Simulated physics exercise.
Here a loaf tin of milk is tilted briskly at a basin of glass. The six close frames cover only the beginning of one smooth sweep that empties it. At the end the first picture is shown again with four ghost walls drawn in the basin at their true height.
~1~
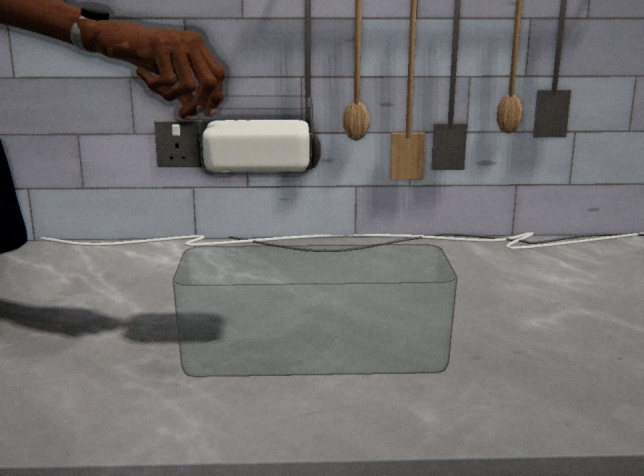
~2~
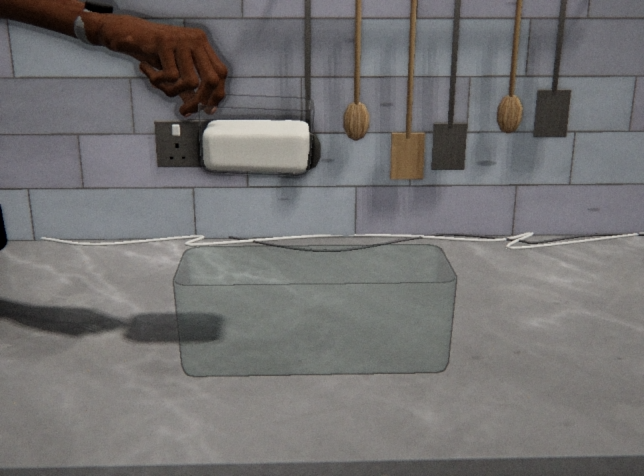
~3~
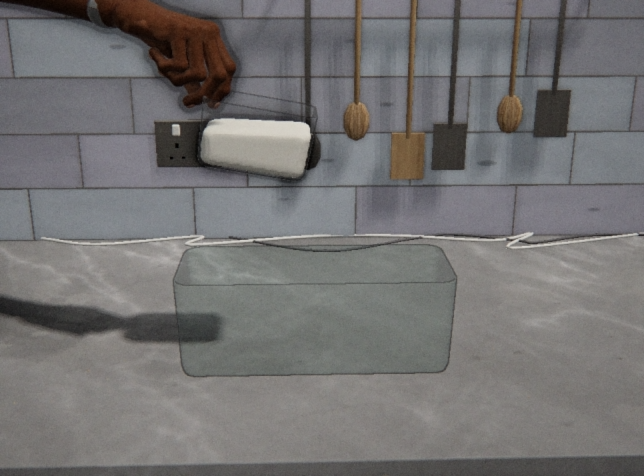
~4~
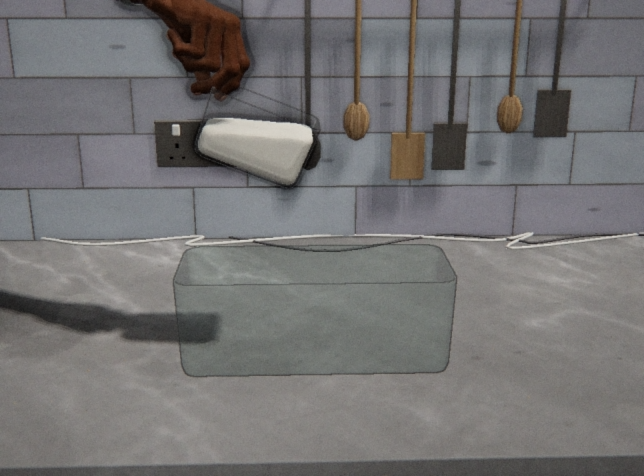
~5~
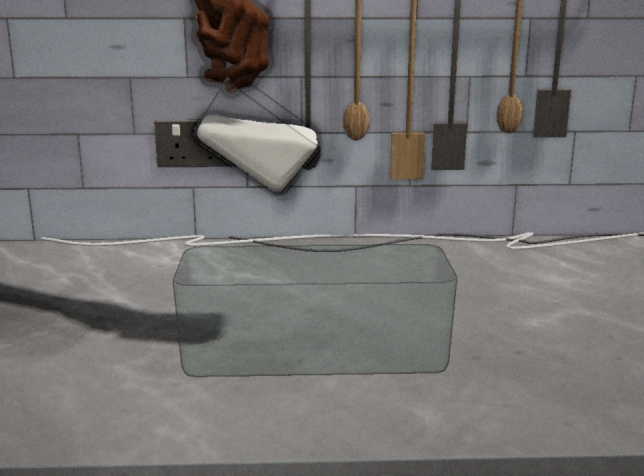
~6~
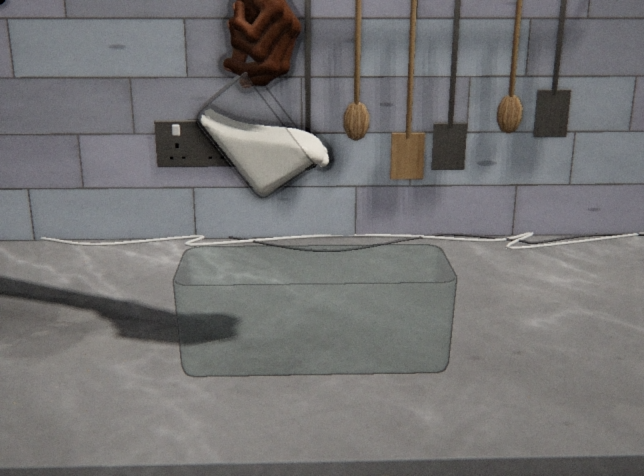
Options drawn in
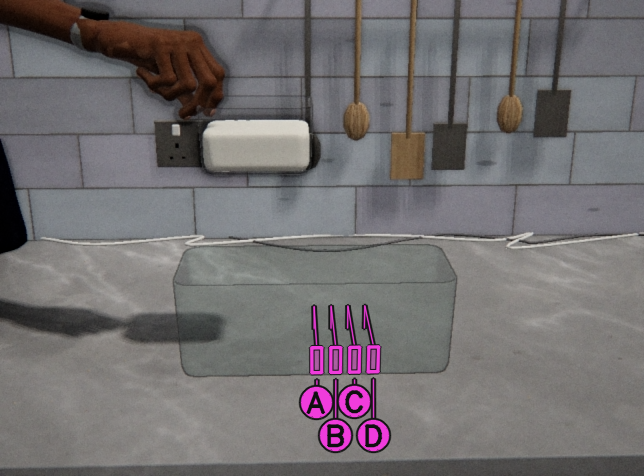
A hand held a white loaf-shaped container above a clear glass basin on a gray counter, then moved right as the container tilted steeply, until milk just came over its lip.
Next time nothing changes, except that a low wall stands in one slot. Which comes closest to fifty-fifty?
I would pick position C.
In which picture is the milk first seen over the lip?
In picture 6.
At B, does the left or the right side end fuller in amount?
The right one.
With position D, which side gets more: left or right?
The left one.
In magenta, A at (316, 380); B at (335, 379); C at (354, 379); D at (373, 379).
For position A, about 14 % ends left of the wall and 84 % right of it.
For position B, about 34 % ends left of the wall and 65 % right of it.
For position C, about 53 % ends left of the wall and 45 % right of it.
For position D, about 76 % ends left of the wall and 20 % right of it; 3 % is lost outside.
